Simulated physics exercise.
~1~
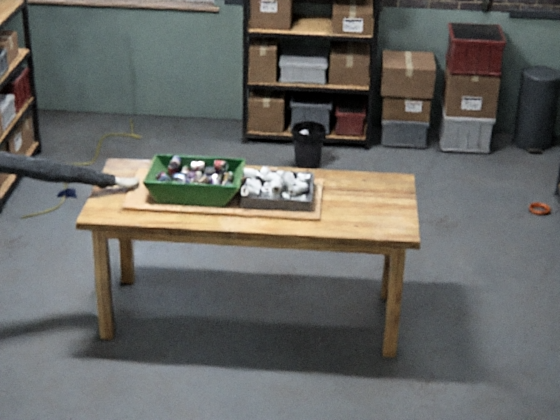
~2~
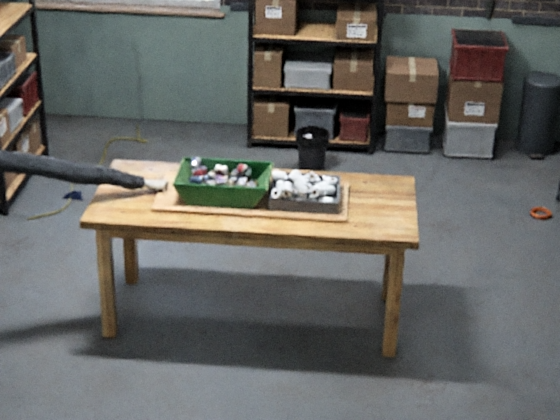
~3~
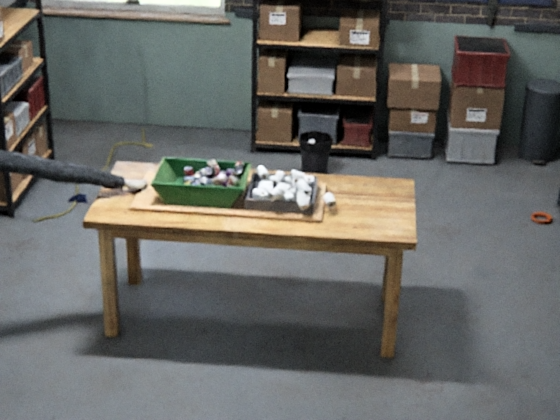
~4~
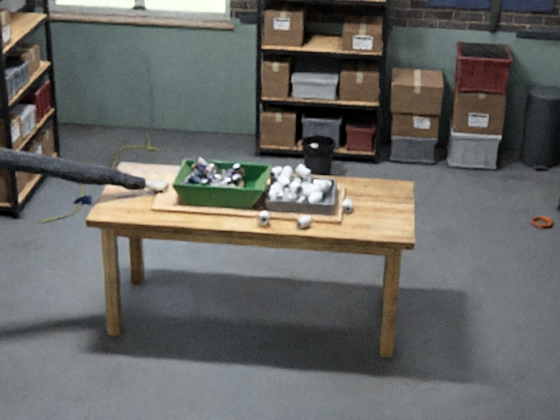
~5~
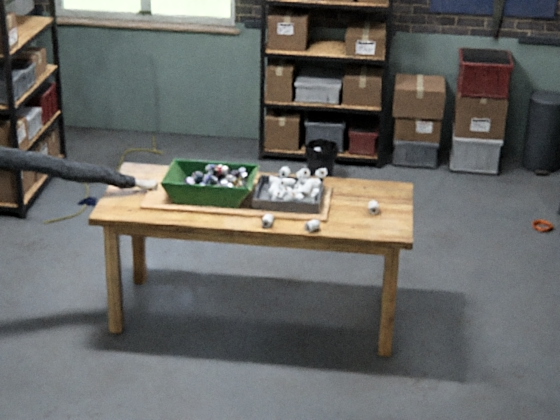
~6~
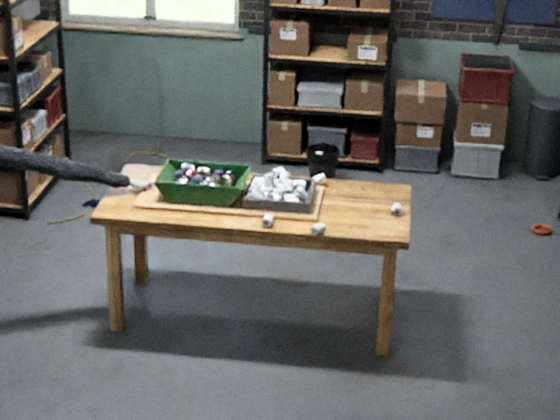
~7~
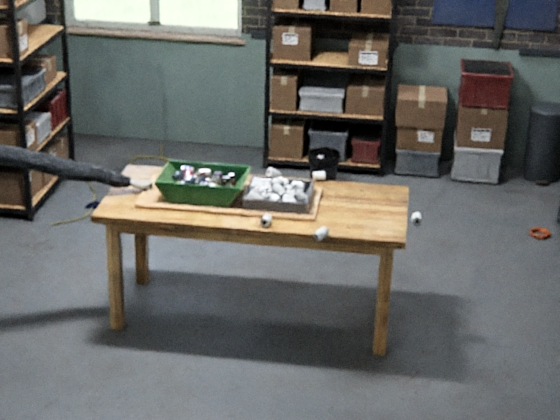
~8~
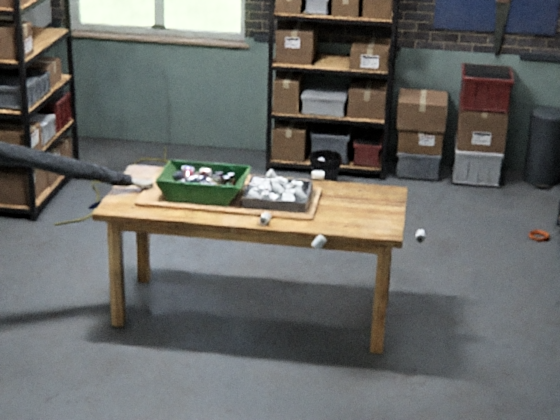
A dark-sleeved arm reaching in from the left slides a board back and forth on a wooden table, carrying a green basket of small mixed cans and a grey basket of white paper rolls. As the board goes right and then back left, a few rolls spill from the grey basket onto the tabletop. Another trip right and left sends the loose rolls farther toward the front and right edges. The board then rests while rolls tip over those edges. At the end, one is in midair off the right side, and the green basket still holds its cans.
